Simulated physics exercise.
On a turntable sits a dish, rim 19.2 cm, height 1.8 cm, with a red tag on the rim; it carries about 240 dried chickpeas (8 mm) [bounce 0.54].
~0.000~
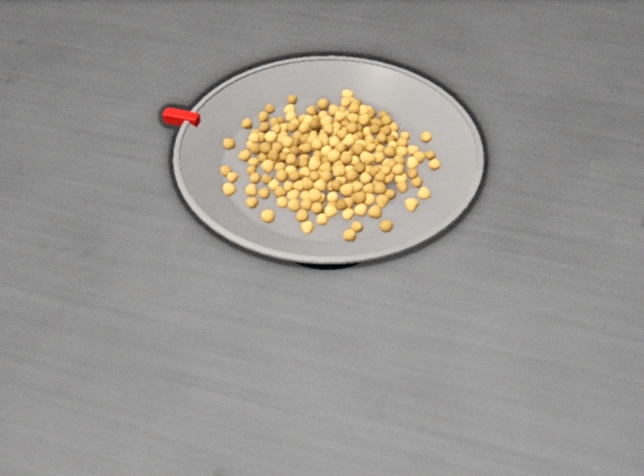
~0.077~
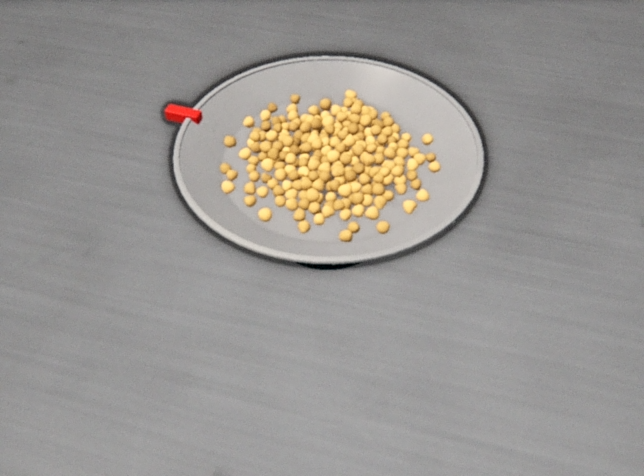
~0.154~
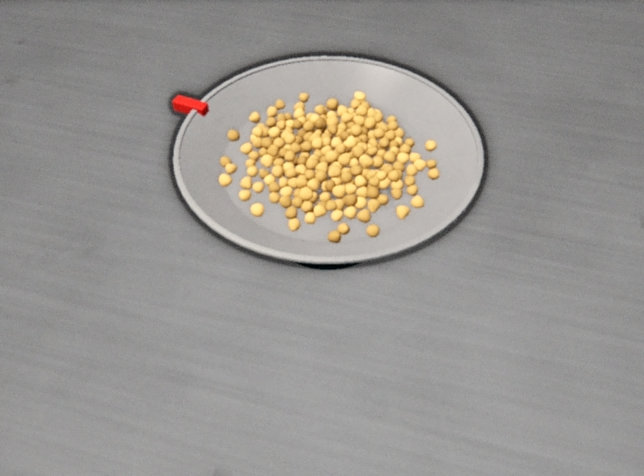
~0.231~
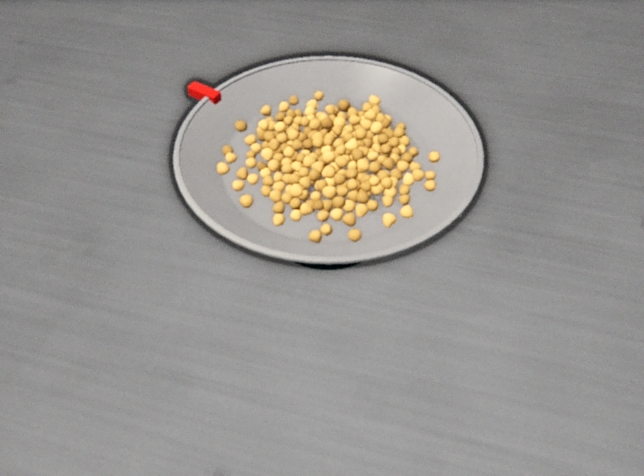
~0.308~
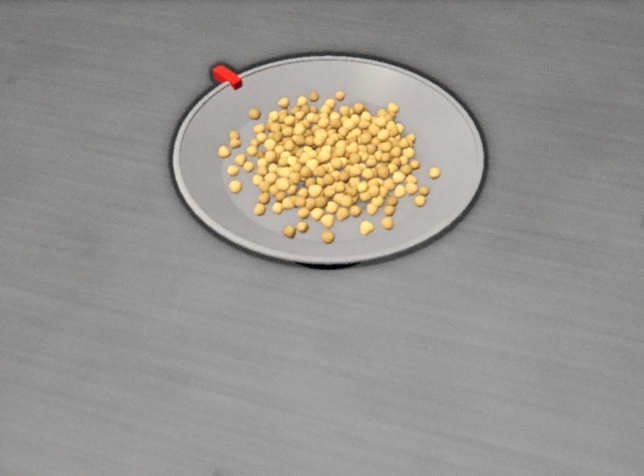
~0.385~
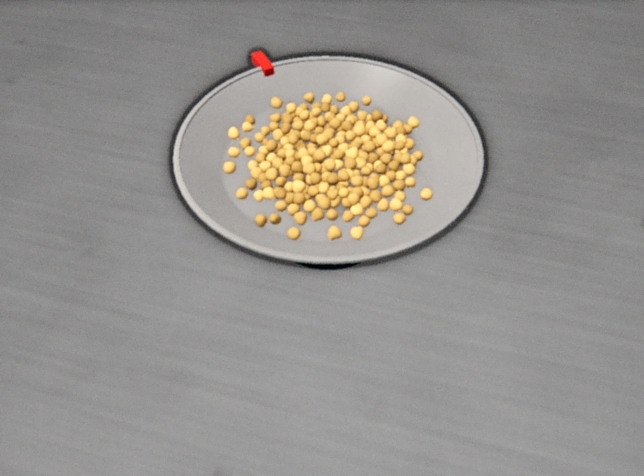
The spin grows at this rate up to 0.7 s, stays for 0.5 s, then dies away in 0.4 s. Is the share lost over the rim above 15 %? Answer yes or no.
Share lost over the rim, set against 15 %: No.
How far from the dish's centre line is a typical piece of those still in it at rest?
Some 4.0 cm.
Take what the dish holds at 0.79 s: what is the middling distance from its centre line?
Roughly 4.0 cm.
After 0.79 s, dish 100 %; middle of the pieces not yet landed near (325, 156).
After 1.14 s, dish 100 %; middle of the pieces not yet landed near (331, 156).
After 1.45 s, dish 100 %; middle of the pieces not yet landed near (328, 158).
After 1.75 s, dish 100 %; middle of the pieces not yet landed near (328, 158).
At rest (2.0 s), dish 100 %.
